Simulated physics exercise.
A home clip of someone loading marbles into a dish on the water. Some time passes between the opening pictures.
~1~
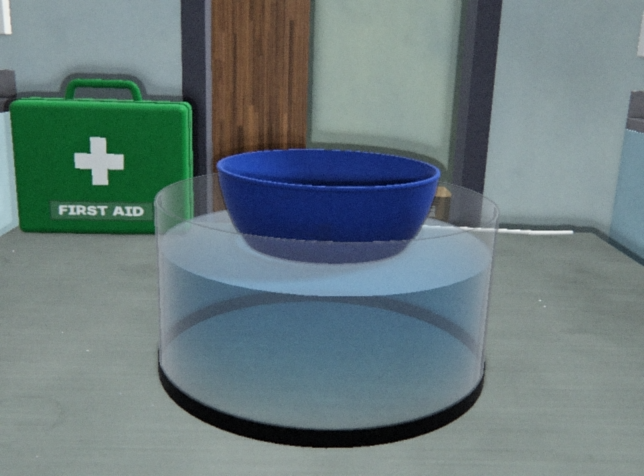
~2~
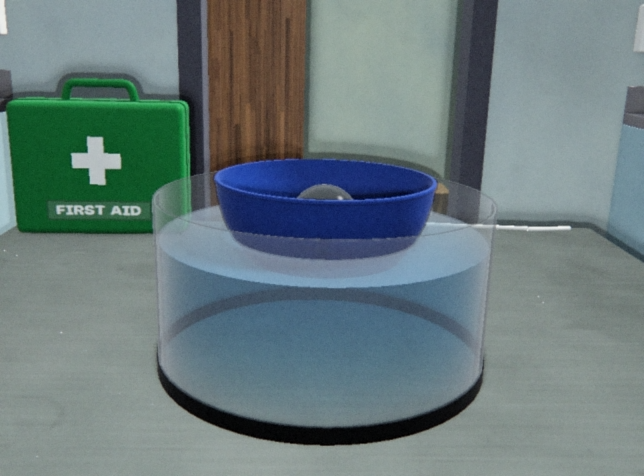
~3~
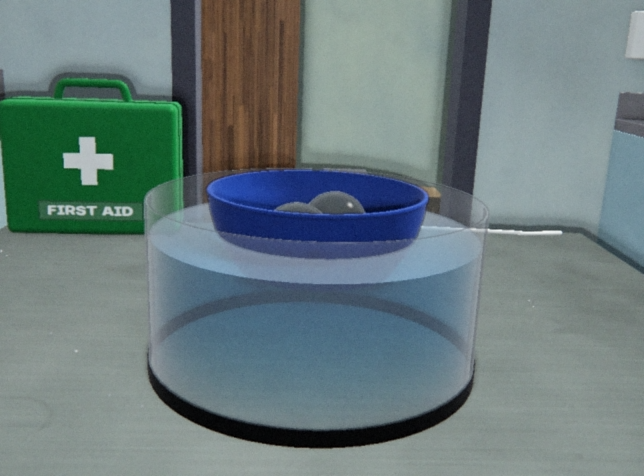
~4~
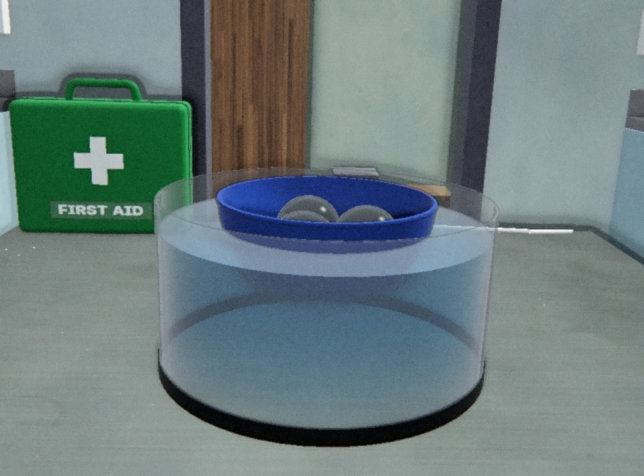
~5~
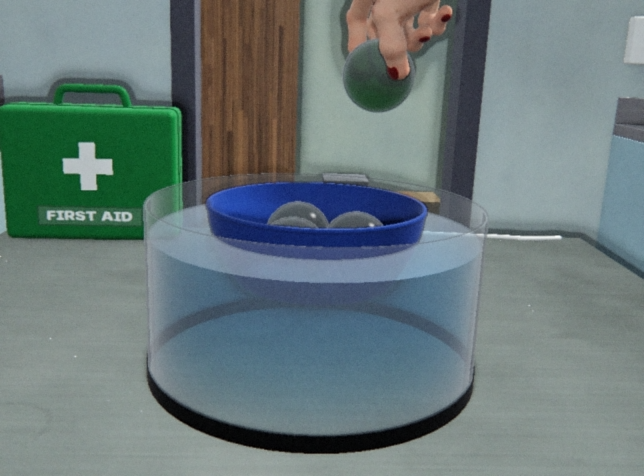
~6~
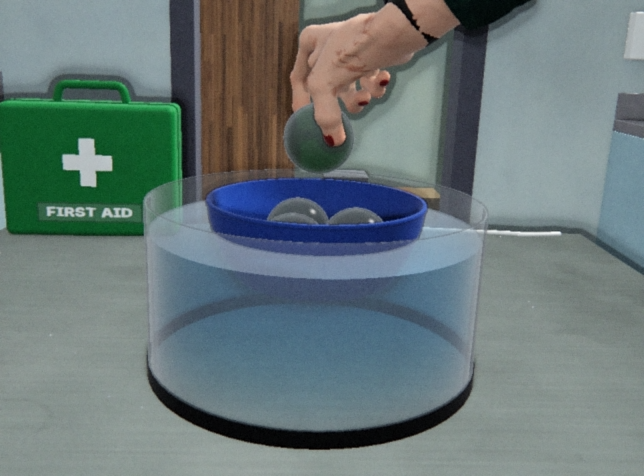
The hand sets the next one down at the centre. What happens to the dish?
As it turns out, it keeps floating.
Next, the glass marble is in and the dish dips.
After that, it steadies; about a fifth of its side above the surface.
Finally, the dish floats; about a fifth of its side above the surface.
